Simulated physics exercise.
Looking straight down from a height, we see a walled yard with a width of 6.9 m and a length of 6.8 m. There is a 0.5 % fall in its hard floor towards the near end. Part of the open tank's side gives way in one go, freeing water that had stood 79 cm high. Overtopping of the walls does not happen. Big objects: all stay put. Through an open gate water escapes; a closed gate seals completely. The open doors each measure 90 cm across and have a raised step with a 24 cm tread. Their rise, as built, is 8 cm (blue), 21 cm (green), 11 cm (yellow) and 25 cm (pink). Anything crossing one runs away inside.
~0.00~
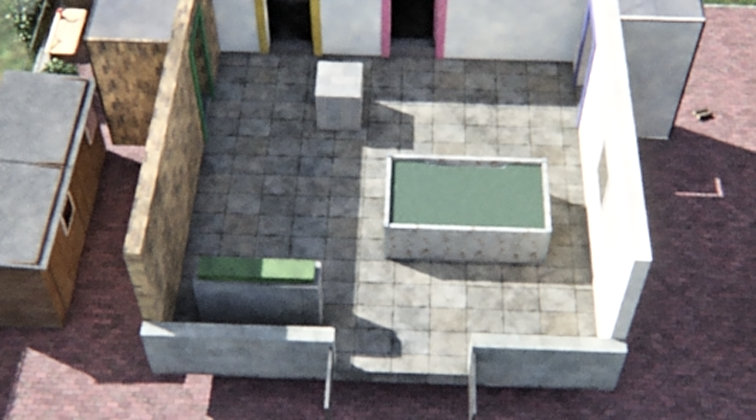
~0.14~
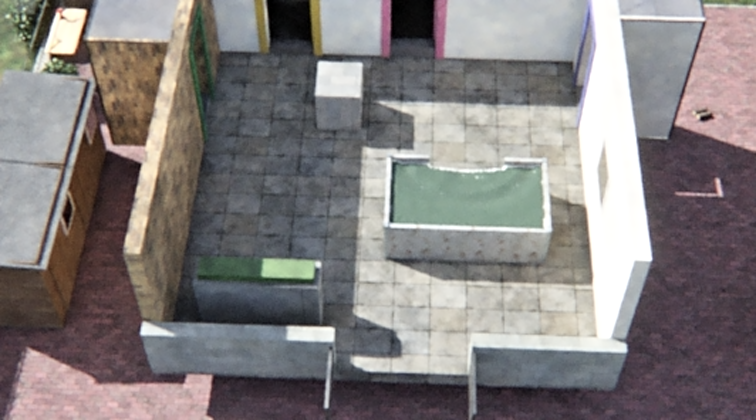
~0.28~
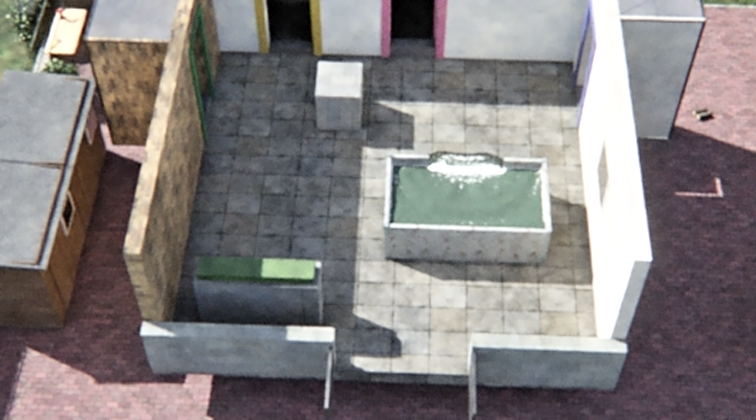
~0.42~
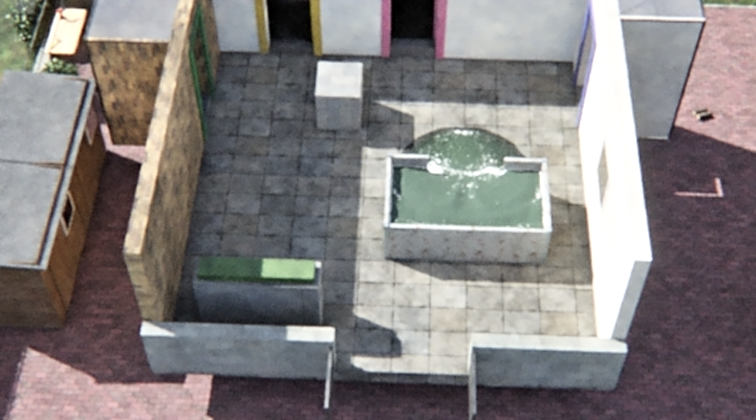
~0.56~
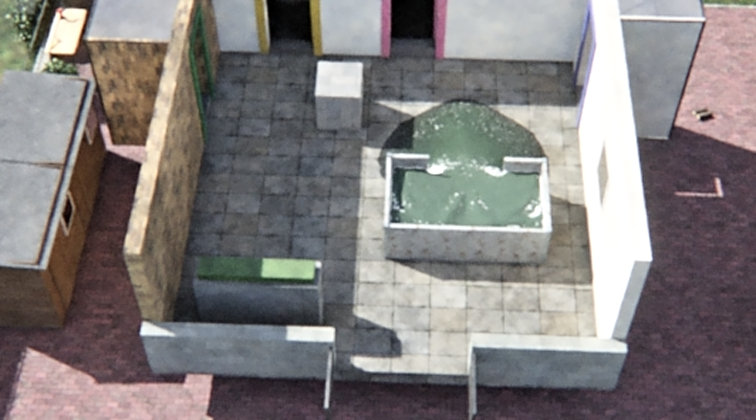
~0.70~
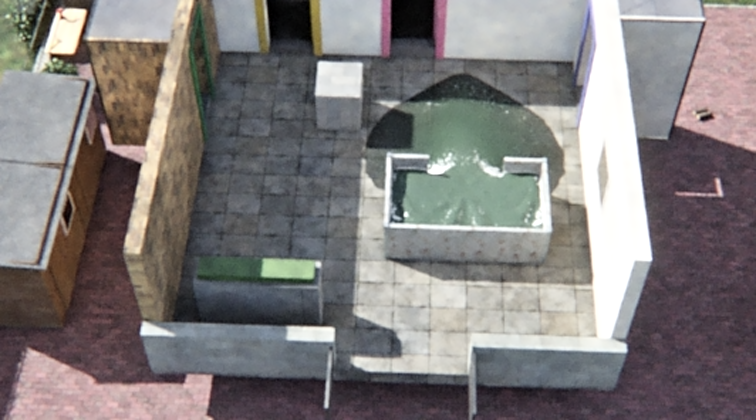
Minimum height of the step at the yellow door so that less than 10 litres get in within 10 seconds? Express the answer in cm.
Roughly 7 cm.
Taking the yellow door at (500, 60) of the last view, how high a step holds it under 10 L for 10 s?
Roughly 29 cm.
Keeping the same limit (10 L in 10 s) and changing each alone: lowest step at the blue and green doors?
You'd want some 21 cm at blue and some 10.0 cm at green.
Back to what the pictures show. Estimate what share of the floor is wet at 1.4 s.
Close to 30 per cent of it is wet.
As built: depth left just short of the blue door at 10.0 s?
7.5 cm.
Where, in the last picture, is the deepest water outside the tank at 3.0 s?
Around (479, 63).
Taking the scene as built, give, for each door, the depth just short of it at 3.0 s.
Depth (cm): Blue 19 / green 4 / yellow 8 / pink 21.
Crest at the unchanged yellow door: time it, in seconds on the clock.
Crest at t of about 7.0 s.
After 1.4 s water covers 30 % of the floor, deepest (38 cm) near (461, 185); it has not reached the yellow door.
After 3.0 s water covers 40 % of the floor, deepest (28 cm) near (479, 63); 8 cm at the yellow door, 0 litres in over its 11 cm step.
After 10.0 s water covers 95 % of the floor, deepest (11 cm) near (598, 366); 7 cm at the yellow door, 0 litres in over its 11 cm step.
At the yellow door as built, the water arrived by 1.9 s and peaked near 9 cm at 7.2 s.
Run again over the same 10 s with other heights there, 22 litres in over 5.5 cm, 6 litres over 7.5 cm. The limit of 10 litres is kept from about 7 cm up.
